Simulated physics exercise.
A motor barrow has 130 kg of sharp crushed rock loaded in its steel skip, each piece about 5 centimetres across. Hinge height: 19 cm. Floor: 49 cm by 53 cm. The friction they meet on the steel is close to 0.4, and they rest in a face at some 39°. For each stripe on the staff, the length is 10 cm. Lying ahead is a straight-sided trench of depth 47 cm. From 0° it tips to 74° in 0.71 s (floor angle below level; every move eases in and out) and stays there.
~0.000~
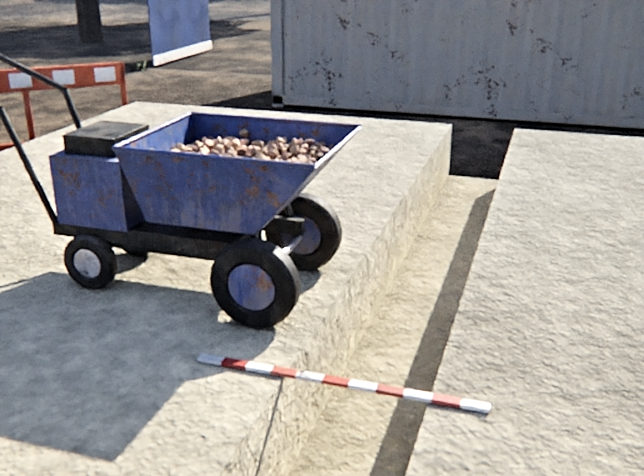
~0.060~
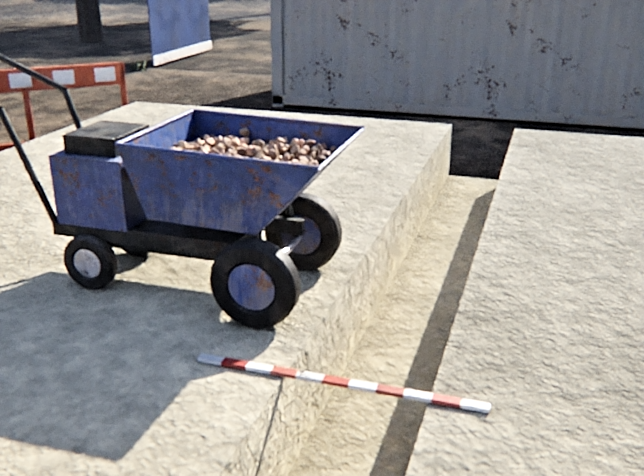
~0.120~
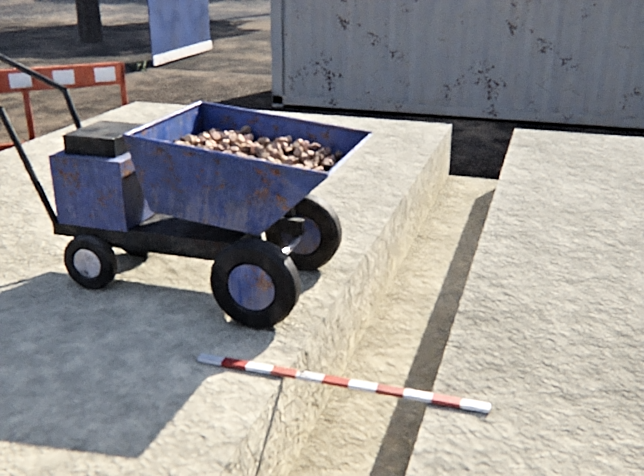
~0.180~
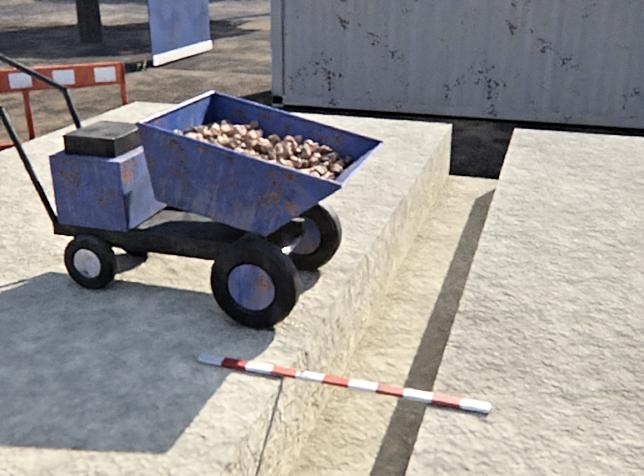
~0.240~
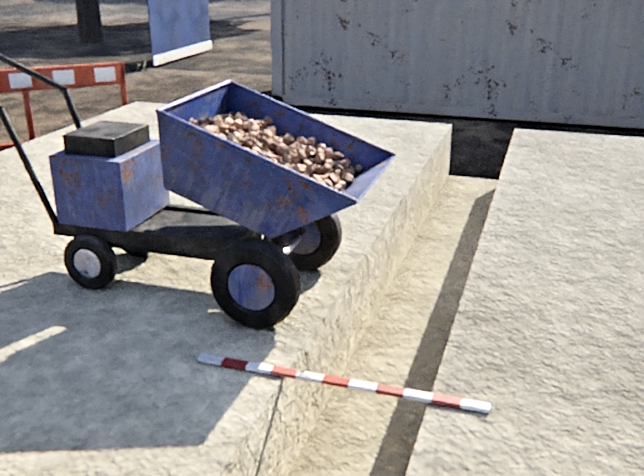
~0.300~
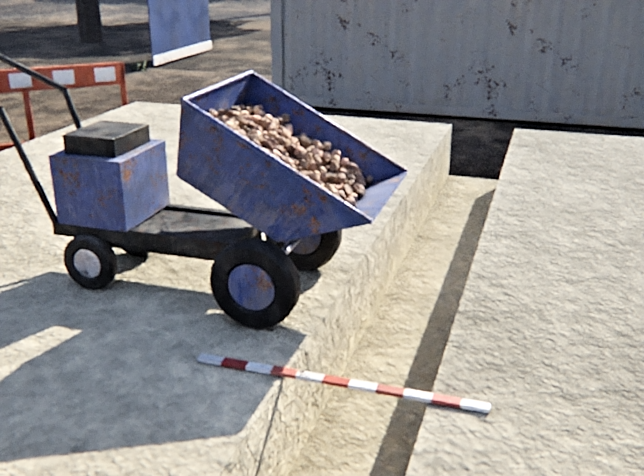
The footage shows a blue motor barrow loaded with broken rock standing beside a straight-sided trench, a red-and-white staff lying across the edge. Its skip tilts steadily forward to the right, the rear rising while the stones shift toward the lowering lip.
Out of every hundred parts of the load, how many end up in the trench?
Close to 75 in a hundred.
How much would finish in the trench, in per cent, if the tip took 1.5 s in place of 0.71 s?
Roughly 90 per cent would.
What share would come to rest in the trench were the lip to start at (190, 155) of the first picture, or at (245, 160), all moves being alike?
Result: Close to 55 then close to 100 per cent.
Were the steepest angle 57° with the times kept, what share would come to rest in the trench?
Share in trench: Approx. 20%.
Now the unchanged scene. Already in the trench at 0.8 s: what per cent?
Around 15 per cent of it.
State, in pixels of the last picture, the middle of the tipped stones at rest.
Their middle ends up near (427, 390).
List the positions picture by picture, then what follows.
The skip is at 0°, its lip at (315, 167); the top of the load is at (270, 144), in the first frame.
The skip is at 1°, its lip at (318, 169); the top of the load is at (268, 143); the stones move at 0.3 m/s on average, in the second frame.
Lip at (328, 176), floor tilted 6°, highest stones at (219, 138); the stones move at 0.6 m/s on average, in the third frame.
Lip at (341, 187), floor tilted 12°, highest stones at (221, 133); the stones move at 0.9 m/s on average, in the fourth frame.
The skip is at 20°, its lip at (357, 202); the top of the load is at (219, 122); the stones move at 1.1 m/s on average, in the fifth frame.
The skip is at 28°, its lip at (371, 222); the top of the load is at (235, 112); the stones move at 1.2 m/s on average, in the sixth frame.
After 0.5 s the floor is at 62°; 100 % in the skip; the foremost stones are at (389, 265).
After 0.8 s the floor is at 74°; 78 % in the skip, 17 % in the trench, 4 % past the trench; the foremost stones are at (473, 340).
After 1.2 s the floor is at 74°; 26 % in the skip, 49 % in the trench, 25 % past the trench; the foremost stones are at (628, 348).
After 3.1 s the floor is at 74°; 0 % in the skip, 75 % in the trench, 25 % past the trench; the foremost stones are past the picture's edge.
